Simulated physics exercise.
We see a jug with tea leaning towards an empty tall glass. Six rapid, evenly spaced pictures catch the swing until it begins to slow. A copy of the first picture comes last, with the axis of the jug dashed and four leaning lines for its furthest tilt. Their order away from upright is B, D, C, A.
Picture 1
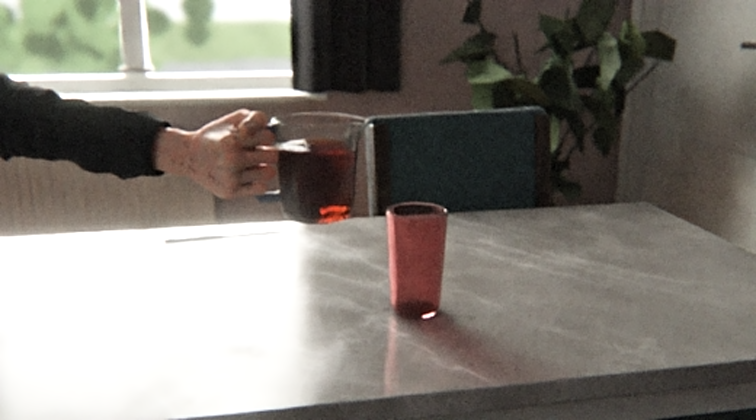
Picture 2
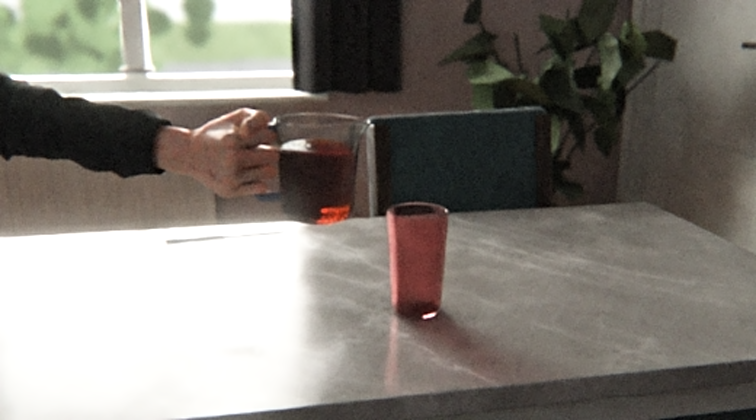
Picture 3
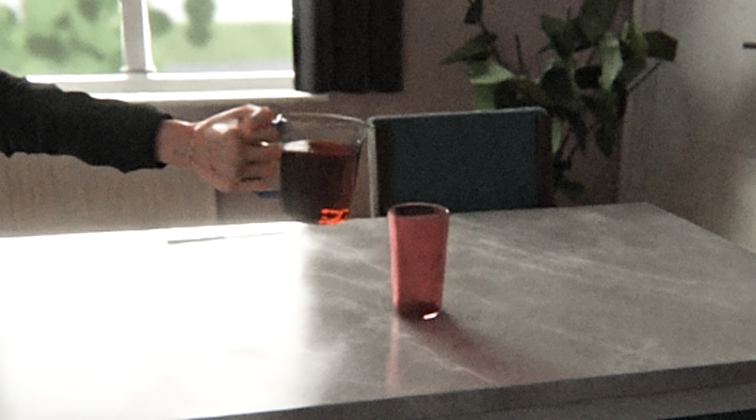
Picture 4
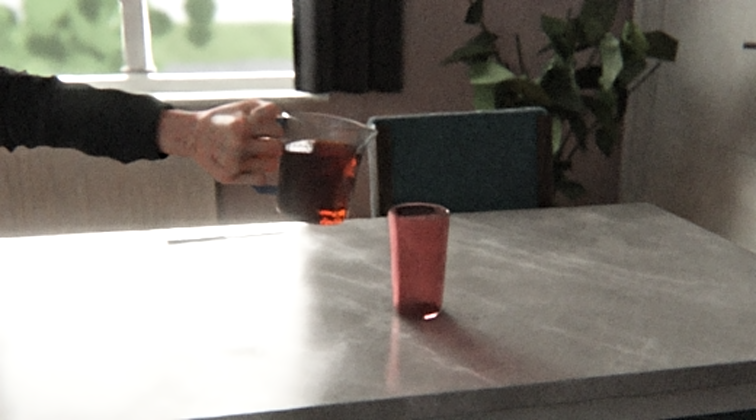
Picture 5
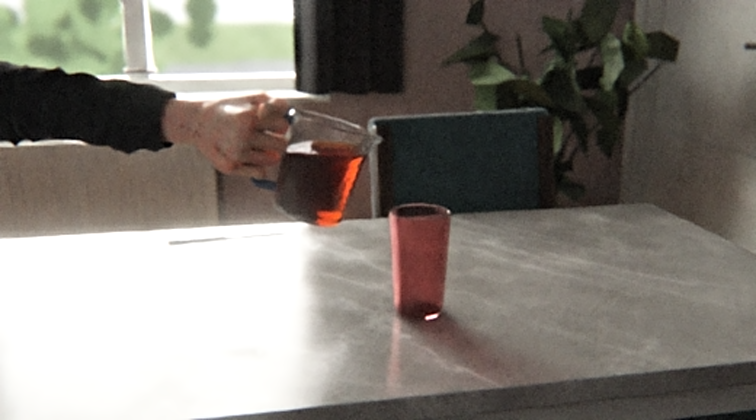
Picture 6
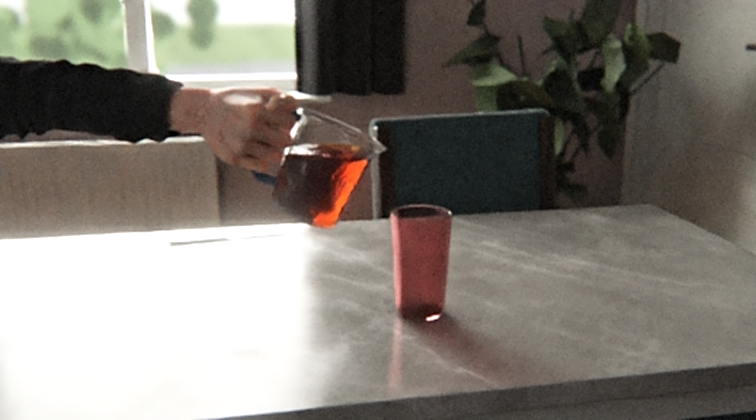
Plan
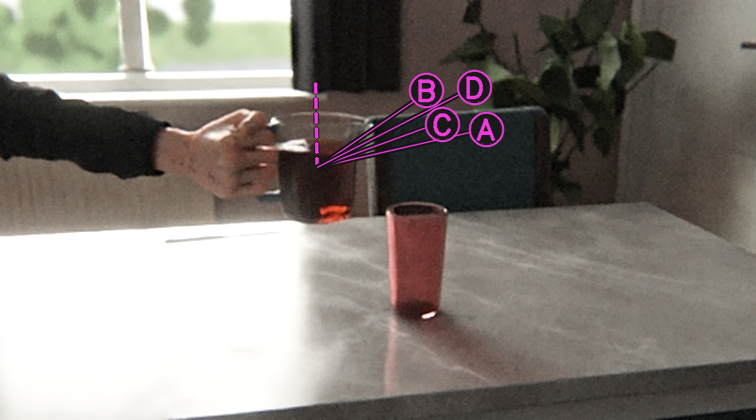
The footage shows a hand holding a glass jug of dark reddish tea beside a red tall glass on a grey table. The jug stays upright at first, then the hand gradually tilts it rightward, with no tea leaving it.
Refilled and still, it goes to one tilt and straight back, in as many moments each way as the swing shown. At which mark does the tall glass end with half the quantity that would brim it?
The answer is line D.
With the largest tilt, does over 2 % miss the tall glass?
Yes, it does.
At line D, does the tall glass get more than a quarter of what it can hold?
Yes, it does.
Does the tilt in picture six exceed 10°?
Yes, it does.
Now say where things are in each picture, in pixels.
The first picture shows upright, lip at (368, 120); rim of the tall glass round (417, 210); nothing has left yet.
The second picture shows upright, lip at (370, 122); nothing has left yet.
The third picture shows tipped about 5°, lip at (373, 126); nothing has left yet.
The fourth picture shows tipped about 10°, lip at (377, 131); nothing has left yet.
The fifth picture shows tipped about 17°, lip at (382, 139); nothing has left yet.
The sixth picture shows tipped about 24°, lip at (386, 148); nothing has left yet.
On the marked copy, A at (469, 132); B at (413, 101); C at (425, 127); D at (458, 94).
With A, the tall glass ends with about 63 % of what it can hold; 17 % of the tea is spilt.
With B, the tall glass ends with about 34 % of what it can hold.
With C, the tall glass ends with about 66 % of what it can hold.
With D, the tall glass ends with about 50 % of what it can hold.
